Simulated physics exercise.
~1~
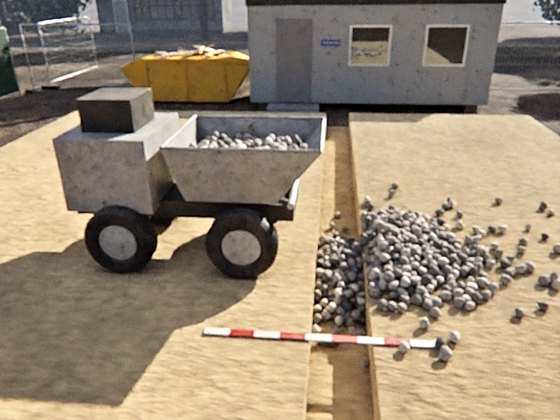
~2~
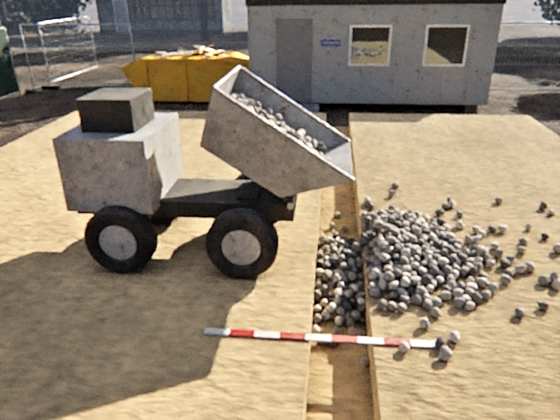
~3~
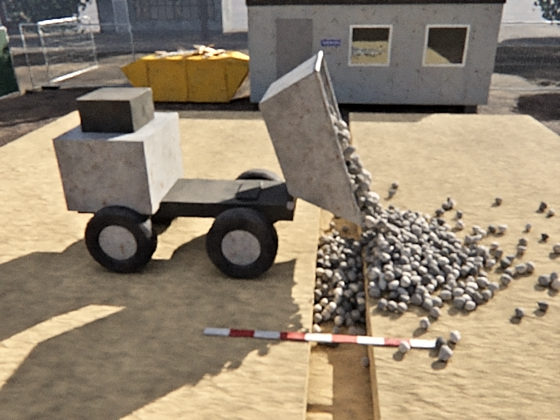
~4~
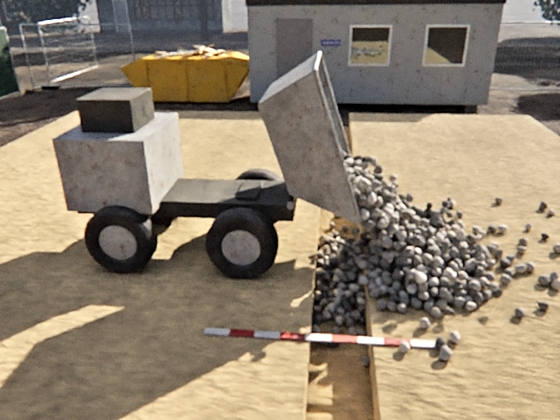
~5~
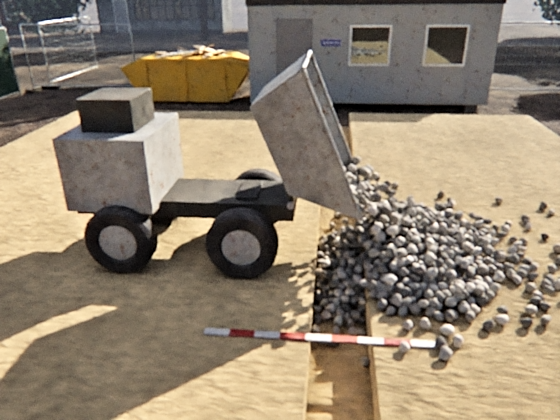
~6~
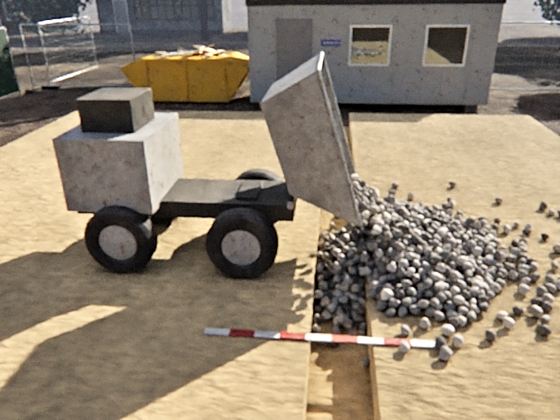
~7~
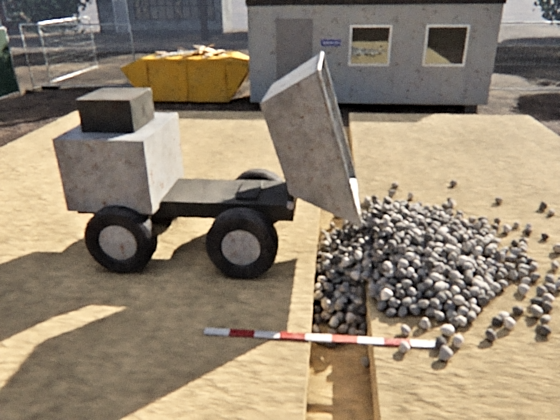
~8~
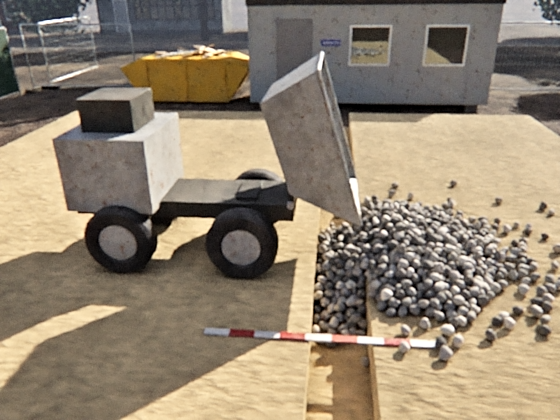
To begin with, a small grey dumper carrying rounded stones stands on sandy ground before a narrow trench, where an earlier heap already lies partly in the gap and mostly beyond it. Its body tips up steeply towards the right, and the stones start sliding out over the lowered end. They pour onto the old heap, which swells and spreads to the right while the raised body jerks slightly back and forward again. At last the body hangs empty and steep, and the stones rest in a broad mound, filling part of the trench but lying mostly past it.
